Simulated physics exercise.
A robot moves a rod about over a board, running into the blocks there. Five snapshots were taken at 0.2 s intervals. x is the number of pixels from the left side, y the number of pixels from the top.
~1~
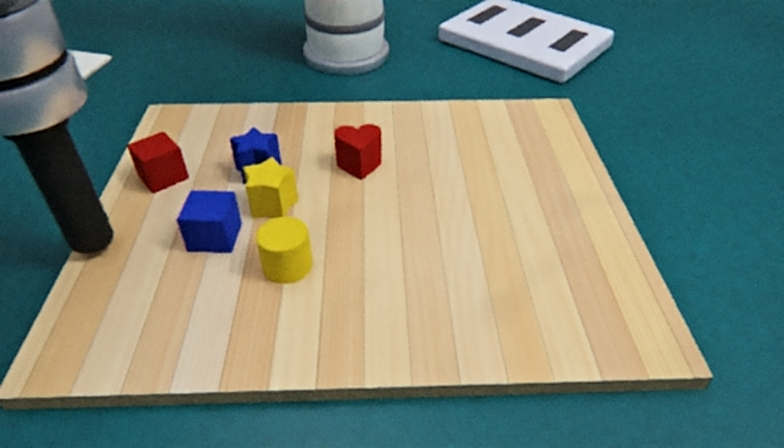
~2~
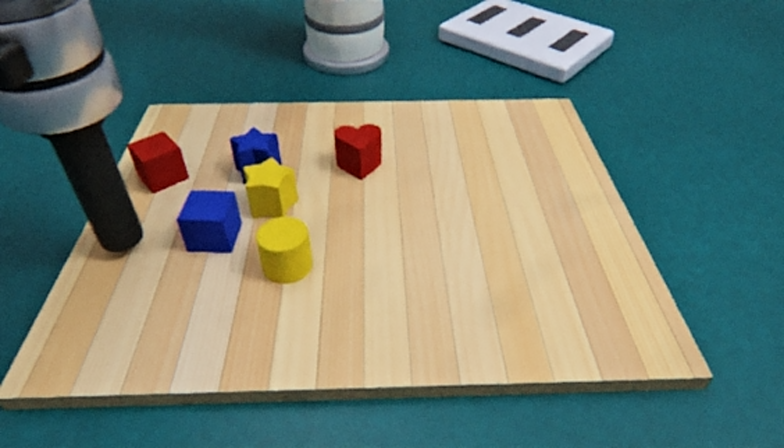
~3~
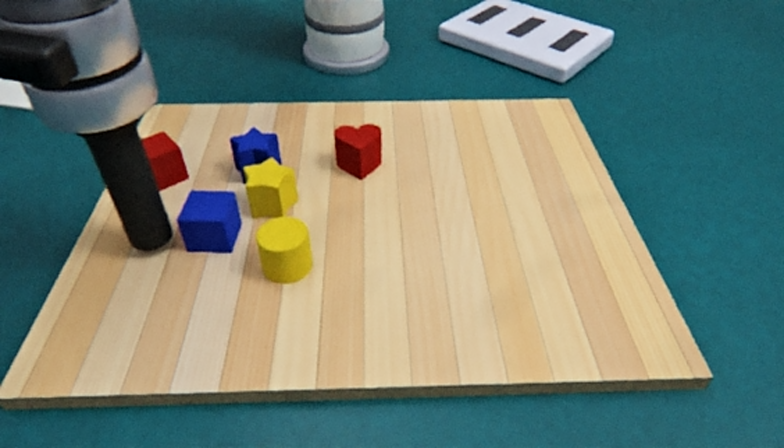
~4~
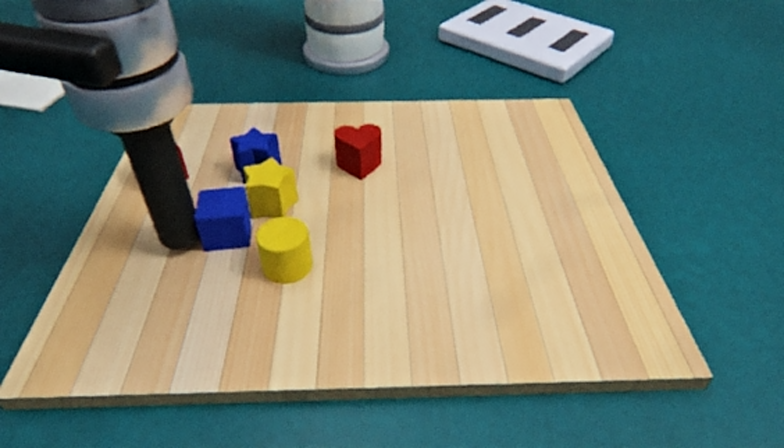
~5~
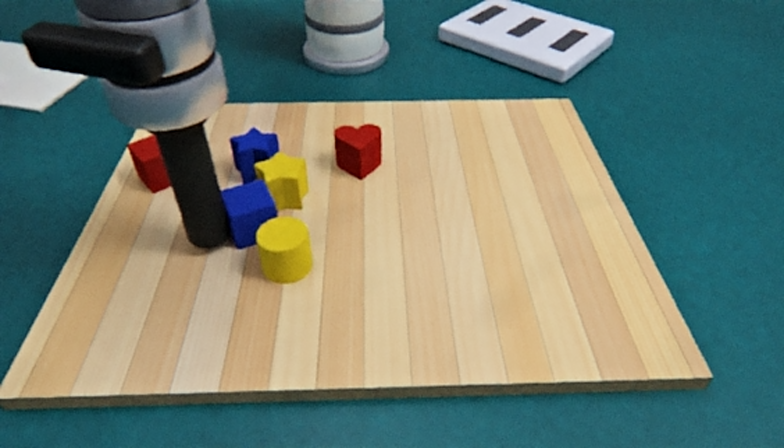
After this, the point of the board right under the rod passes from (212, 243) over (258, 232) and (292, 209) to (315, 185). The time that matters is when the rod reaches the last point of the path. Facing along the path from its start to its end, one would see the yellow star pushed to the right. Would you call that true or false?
That claim is false.
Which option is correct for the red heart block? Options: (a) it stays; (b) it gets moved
Choice b: It gets moved.
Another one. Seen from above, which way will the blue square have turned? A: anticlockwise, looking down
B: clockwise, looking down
B - clockwise, looking down.
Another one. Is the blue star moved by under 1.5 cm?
Short answer: Yes.
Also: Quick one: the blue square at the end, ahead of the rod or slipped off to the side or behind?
I think the rod loses the blue square somewhere along the way.
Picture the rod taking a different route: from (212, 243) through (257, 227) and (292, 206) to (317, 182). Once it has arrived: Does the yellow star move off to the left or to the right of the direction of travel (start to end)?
Towards the left-hand side.
The first path, step by step. One third of the way, rod at (259, 222); blue square at (295, 185); yellow star at (300, 155), turned 65° anticlockwise.
Two thirds of the way, rod at (291, 200); blue square at (331, 173); yellow star at (307, 151), turned 90° anticlockwise.
At the end, rod at (314, 177); blue square at (344, 167), turned 45° clockwise; blue star not moved; yellow star at (322, 133), turned 120° anticlockwise; yellow cylinder not moved; red heart block at (366, 129), turned 15° clockwise.
